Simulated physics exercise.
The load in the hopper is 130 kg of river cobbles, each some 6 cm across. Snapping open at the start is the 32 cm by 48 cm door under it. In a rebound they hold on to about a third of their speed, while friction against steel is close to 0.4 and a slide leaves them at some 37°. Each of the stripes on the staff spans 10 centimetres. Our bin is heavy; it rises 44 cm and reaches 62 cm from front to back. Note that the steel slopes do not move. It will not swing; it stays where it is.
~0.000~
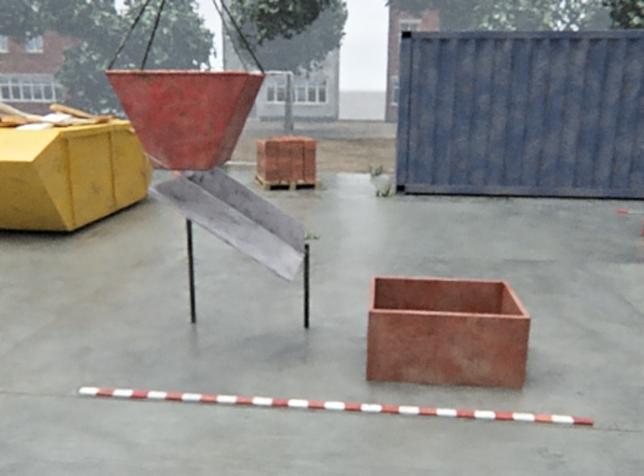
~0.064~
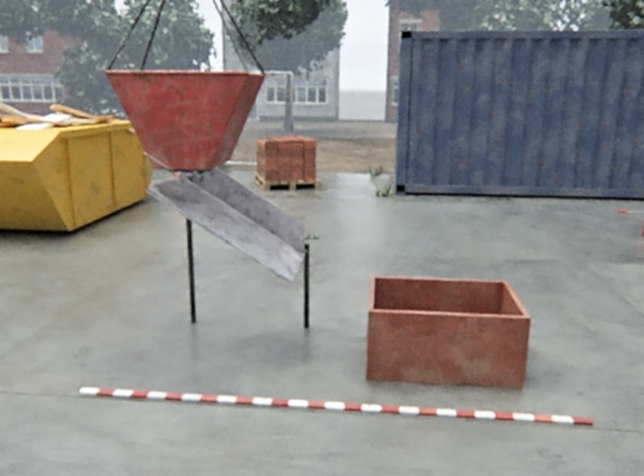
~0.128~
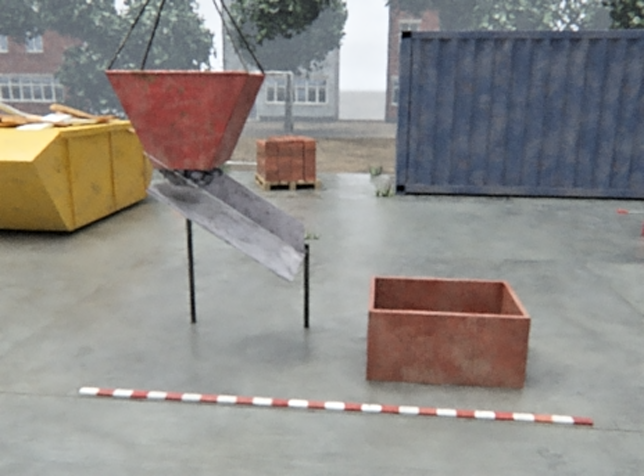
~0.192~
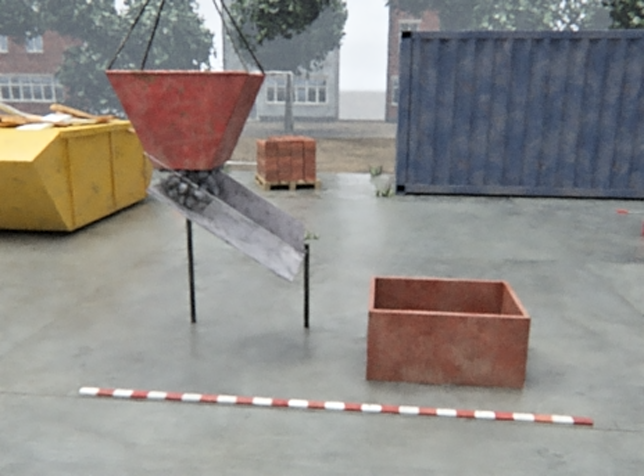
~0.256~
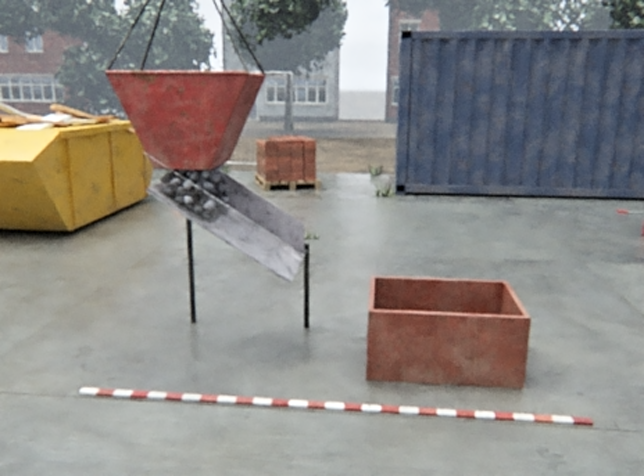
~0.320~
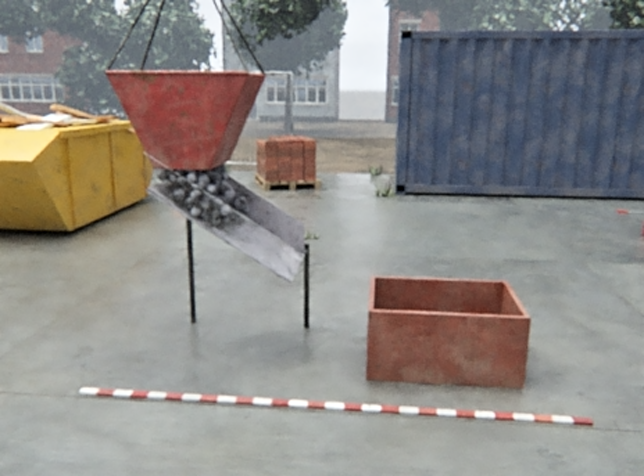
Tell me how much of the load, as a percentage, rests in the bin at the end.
Some 0 percent of it.
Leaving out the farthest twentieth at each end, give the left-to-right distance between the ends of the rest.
I'd say close to 60 cm, left to right.
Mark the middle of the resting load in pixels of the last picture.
(342, 345).
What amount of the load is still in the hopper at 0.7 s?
Around 25 percent.
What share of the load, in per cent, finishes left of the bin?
I'd put it at roughly 95 in a hundred.
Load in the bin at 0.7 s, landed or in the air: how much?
Near 0 percent at that time.
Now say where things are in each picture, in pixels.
In the first picture, the outlet is at (181, 160); nothing has dropped yet.
In the second picture, the outlet is at (181, 160); 2 % is out.
In the third picture, the outlet is at (181, 160); 10 % is out, the lowest stones still above the rim at (194, 181), 114 cm up.
In the fourth picture, the outlet is at (181, 160); 19 % is out, the lowest stones still above the rim at (200, 199), 102 cm up.
In the fifth picture, the outlet is at (181, 160); 26 % is out, the lowest stones still above the rim at (216, 212), 94 cm up.
In the sixth picture, the outlet is at (181, 160); 36 % is out, the lowest stones still above the rim at (231, 218), 90 cm up.
After 0.7 s, 23 % in the hopper, 65 % on the steel, 12 % falling or lying left of the bin; the stones farthest right are at (360, 325).
After 1.1 s, 0 % in the hopper, 55 % on the steel, 45 % falling or lying left of the bin; the stones farthest right are at (367, 339).
After 1.7 s, 0 % in the hopper, 10 % on the steel, 87 % falling or lying left of the bin, 3 % falling or lying beside or right of the bin; the stones farthest right are at (398, 374).
After 2.6 s, 0 % in the hopper, 93 % falling or lying left of the bin, 7 % falling or lying beside or right of the bin; the stones farthest right are at (417, 403).
After 4.5 s, 0 % in the hopper, 93 % left of the bin, 7 % beside or right of the bin; the stones farthest right are at (418, 400).
